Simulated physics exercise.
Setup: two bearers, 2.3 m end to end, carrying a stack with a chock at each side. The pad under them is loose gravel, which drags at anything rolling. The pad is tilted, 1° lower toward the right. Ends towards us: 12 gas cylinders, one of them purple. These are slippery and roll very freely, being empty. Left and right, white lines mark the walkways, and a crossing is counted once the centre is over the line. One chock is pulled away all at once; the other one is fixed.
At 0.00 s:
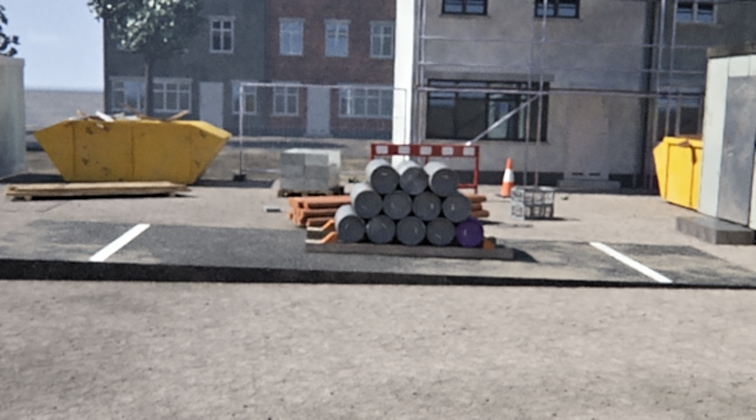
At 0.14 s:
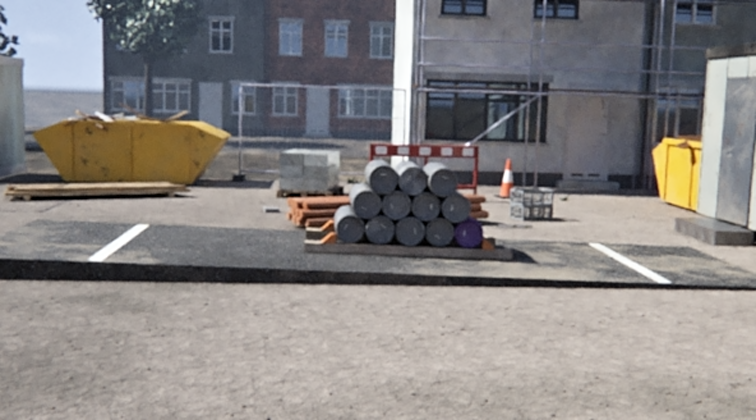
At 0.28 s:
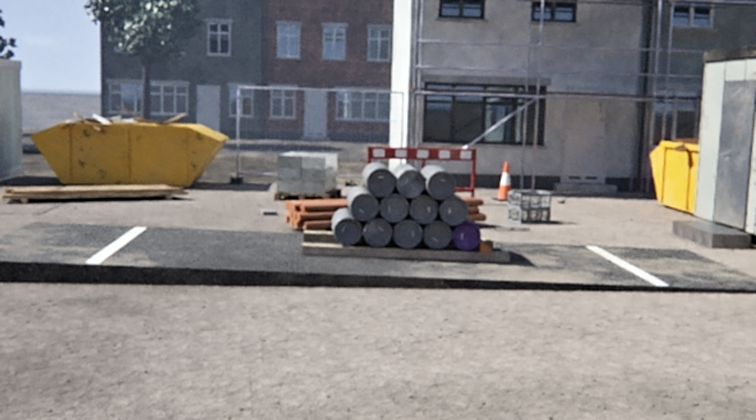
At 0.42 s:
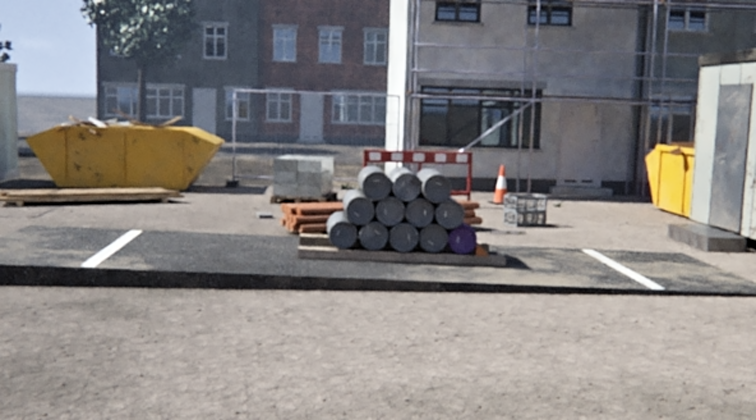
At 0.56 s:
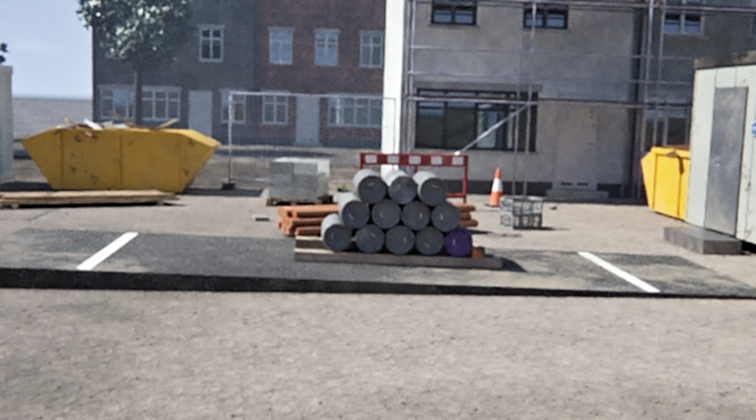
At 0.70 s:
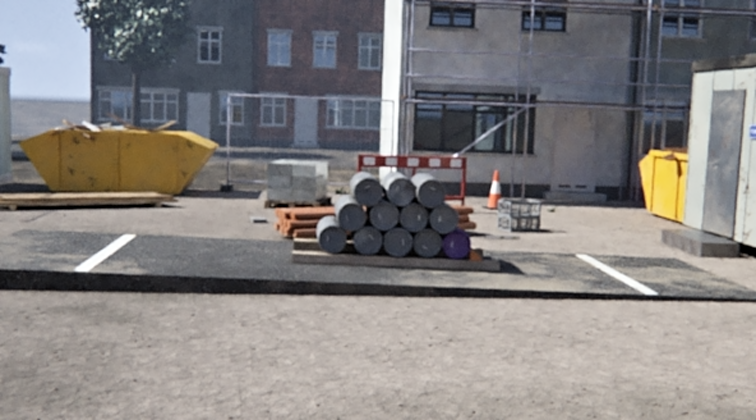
At first, grey cylinders and one purple one at the bottom right sit stacked between orange chocks, with white lines on either side. Then the left chock is suddenly gone, with nobody in view. The view drifts slightly, while the pile shows hardly any movement between the lines.
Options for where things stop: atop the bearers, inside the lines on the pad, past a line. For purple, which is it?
It comes to rest atop the bearers.
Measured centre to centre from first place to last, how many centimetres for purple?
Purple ends up 0 from where it began.
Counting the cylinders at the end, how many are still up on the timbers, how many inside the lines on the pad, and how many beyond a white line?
Final counts, in the order asked: 9, 3, 0.
Then, 1.0 s in, purple is on the bearers, 50 cm from the bearers' right end; 0 over a line so far.
In the end (7.9 s), purple is on the bearers, 50 cm from the bearers' right end; 0 over a line so far.
